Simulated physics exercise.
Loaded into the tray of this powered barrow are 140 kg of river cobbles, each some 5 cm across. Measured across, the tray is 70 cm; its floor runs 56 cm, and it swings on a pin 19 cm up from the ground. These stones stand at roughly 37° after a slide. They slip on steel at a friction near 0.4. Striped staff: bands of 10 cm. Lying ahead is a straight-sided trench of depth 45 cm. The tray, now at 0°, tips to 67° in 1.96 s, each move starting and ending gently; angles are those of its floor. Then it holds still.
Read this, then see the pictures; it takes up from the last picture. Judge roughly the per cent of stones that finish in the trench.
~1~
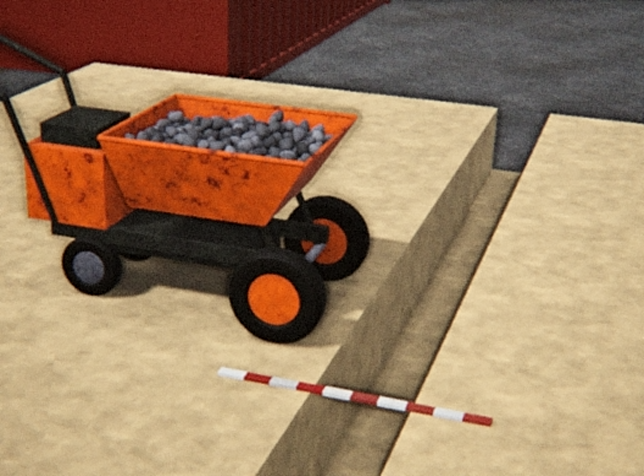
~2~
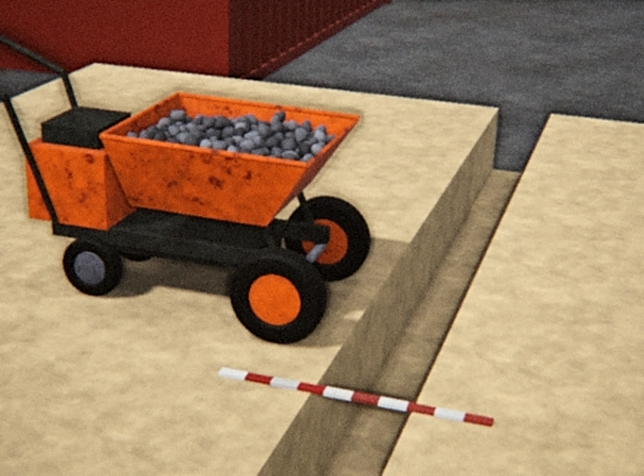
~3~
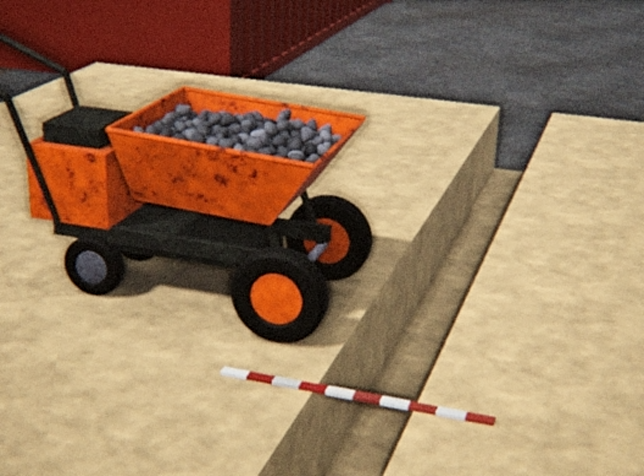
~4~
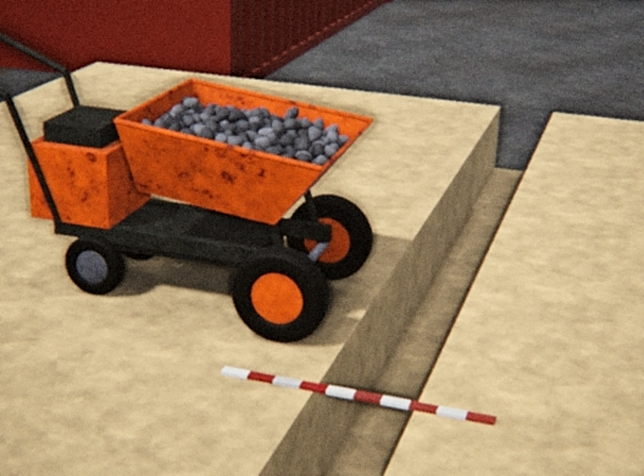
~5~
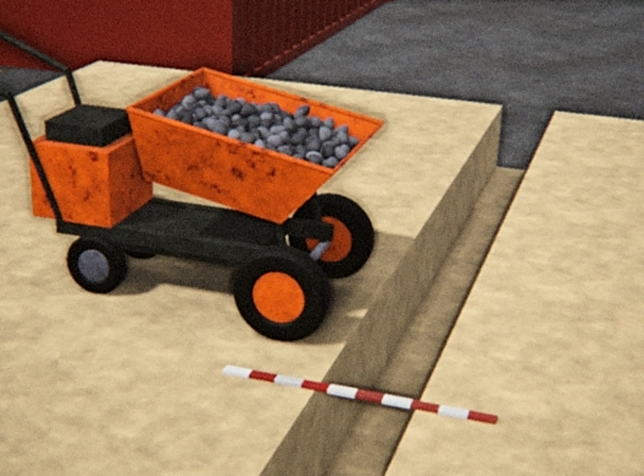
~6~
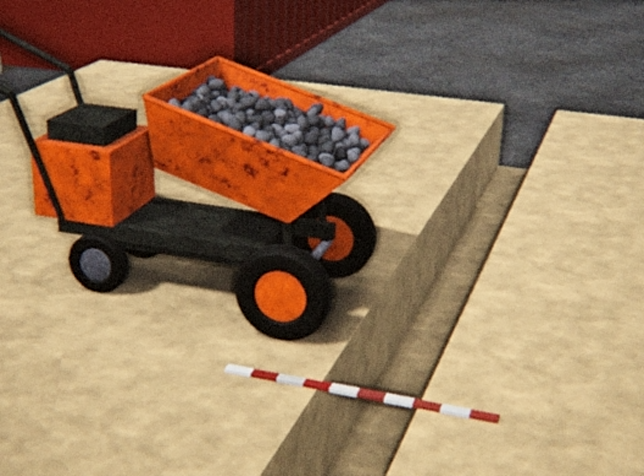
An estimated 33 per cent finish in the trench.
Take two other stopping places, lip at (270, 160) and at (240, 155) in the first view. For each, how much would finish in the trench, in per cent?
Roughly 60 in a hundred, then 80 in a hundred.
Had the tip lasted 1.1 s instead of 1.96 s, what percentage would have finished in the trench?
In that case some 25 per cent.
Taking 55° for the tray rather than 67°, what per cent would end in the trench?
Trench share: Approx. 15%.
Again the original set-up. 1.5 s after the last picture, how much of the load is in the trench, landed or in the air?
I'd put it near 0 per cent.
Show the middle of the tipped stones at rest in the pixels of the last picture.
Somewhere near pixel (484, 330).
Then, 0.9 s after the last picture the floor is at 57°, 100 % in the tray; the foremost stones are at (438, 229).
Then, 1.5 s after the last picture the floor is at 67°, 63 % in the tray, 2 % in the trench, 34 % past the trench; the foremost stones are at (592, 337).
Then, 1.8 s after the last picture the floor is at 67°, 42 % in the tray, 6 % in the trench, 52 % past the trench; the foremost stones are past the picture's edge.
Then, 3.8 s after the last picture the floor is at 67°, 13 % in the tray, 33 % in the trench, 54 % past the trench; the foremost stones are past the picture's edge.
